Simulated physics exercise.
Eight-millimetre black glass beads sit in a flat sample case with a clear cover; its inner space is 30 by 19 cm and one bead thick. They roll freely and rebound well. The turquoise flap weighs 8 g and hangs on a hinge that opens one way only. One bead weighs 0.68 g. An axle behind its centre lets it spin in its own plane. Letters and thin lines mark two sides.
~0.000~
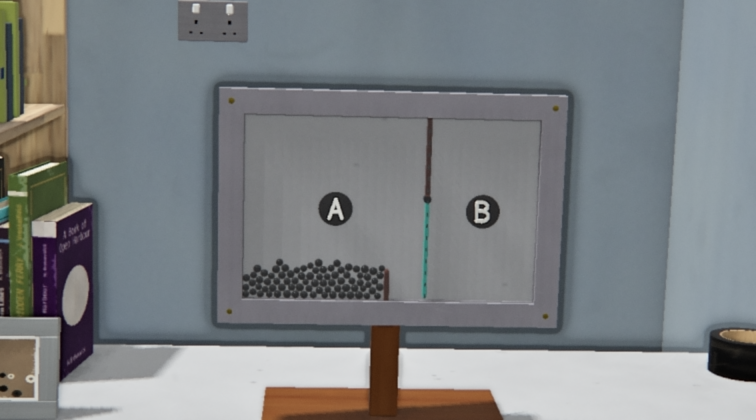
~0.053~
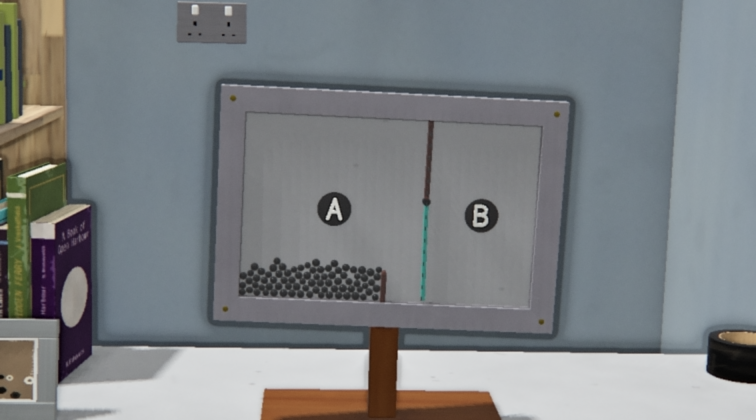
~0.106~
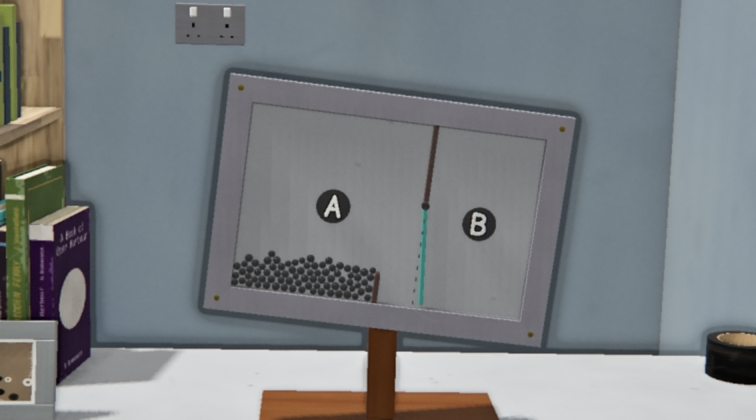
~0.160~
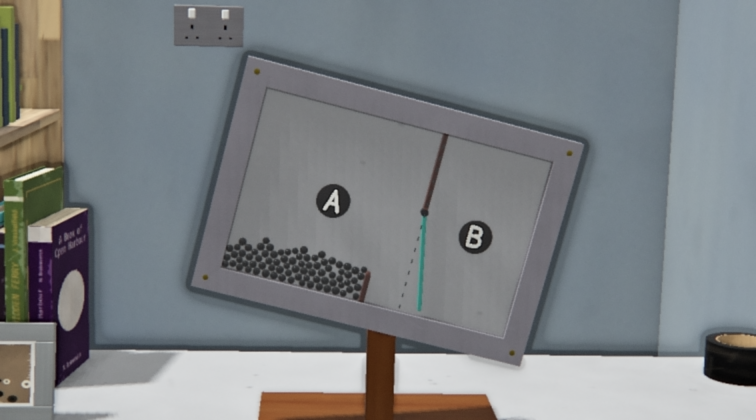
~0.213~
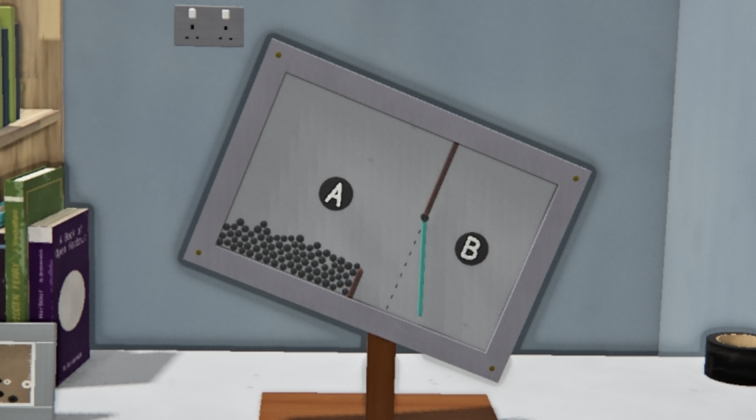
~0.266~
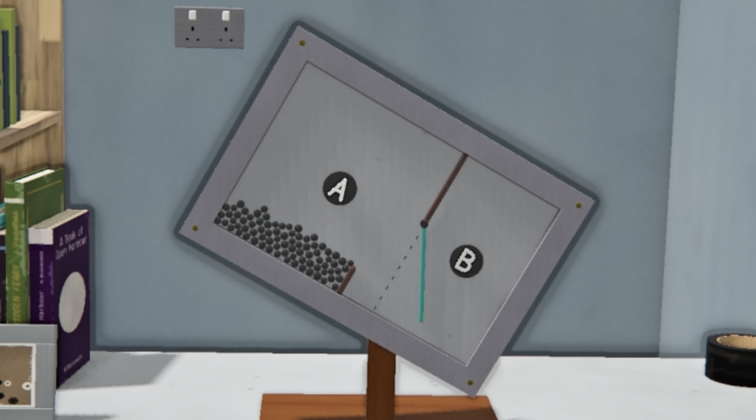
A framed, clear-fronted case on a wooden stand turns steadily clockwise on a white tabletop, seen straight on against a blue-grey wall by a fixed camera. Black beads lie at lower left beside a short brown strip, with labels A and B, a brown divider and turquoise flap, books left, black tape right. The beads shift slightly as the case tilts, while the flap keeps hanging straight down, leaving its dotted line.
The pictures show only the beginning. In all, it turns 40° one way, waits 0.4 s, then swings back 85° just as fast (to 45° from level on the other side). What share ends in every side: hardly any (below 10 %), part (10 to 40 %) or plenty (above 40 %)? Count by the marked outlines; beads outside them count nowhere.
A: Plenty; B: Part.
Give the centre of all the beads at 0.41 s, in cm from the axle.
About 10 cm left and 1 cm below.
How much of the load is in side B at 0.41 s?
About 0 per cent.
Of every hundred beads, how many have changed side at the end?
Roughly 30 per cent.
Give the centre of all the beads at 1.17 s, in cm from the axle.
About 1 cm right and 8 cm below.
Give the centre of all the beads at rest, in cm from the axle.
About 3 cm right and 9 cm below.
By 0.41 s, it stands 40° clockwise; the beads' middle is 10 cm left of and 1 cm below the centre; A 100 %; turquoise flap open 40°.
By 1.17 s, it stands 3° anticlockwise; the beads' middle is 1 cm right of and 8 cm below the centre; A 65 %, B 35 %; turquoise flap open 22°.
By 1.53 s, it stands 45° anticlockwise; the beads' middle is 3 cm right of and 8 cm below the centre; A 70 %, B 30 %; turquoise flap shut.
All still by 2.3 s, it stands 45° anticlockwise; A 70 %, B 30 %; turquoise flap shut.
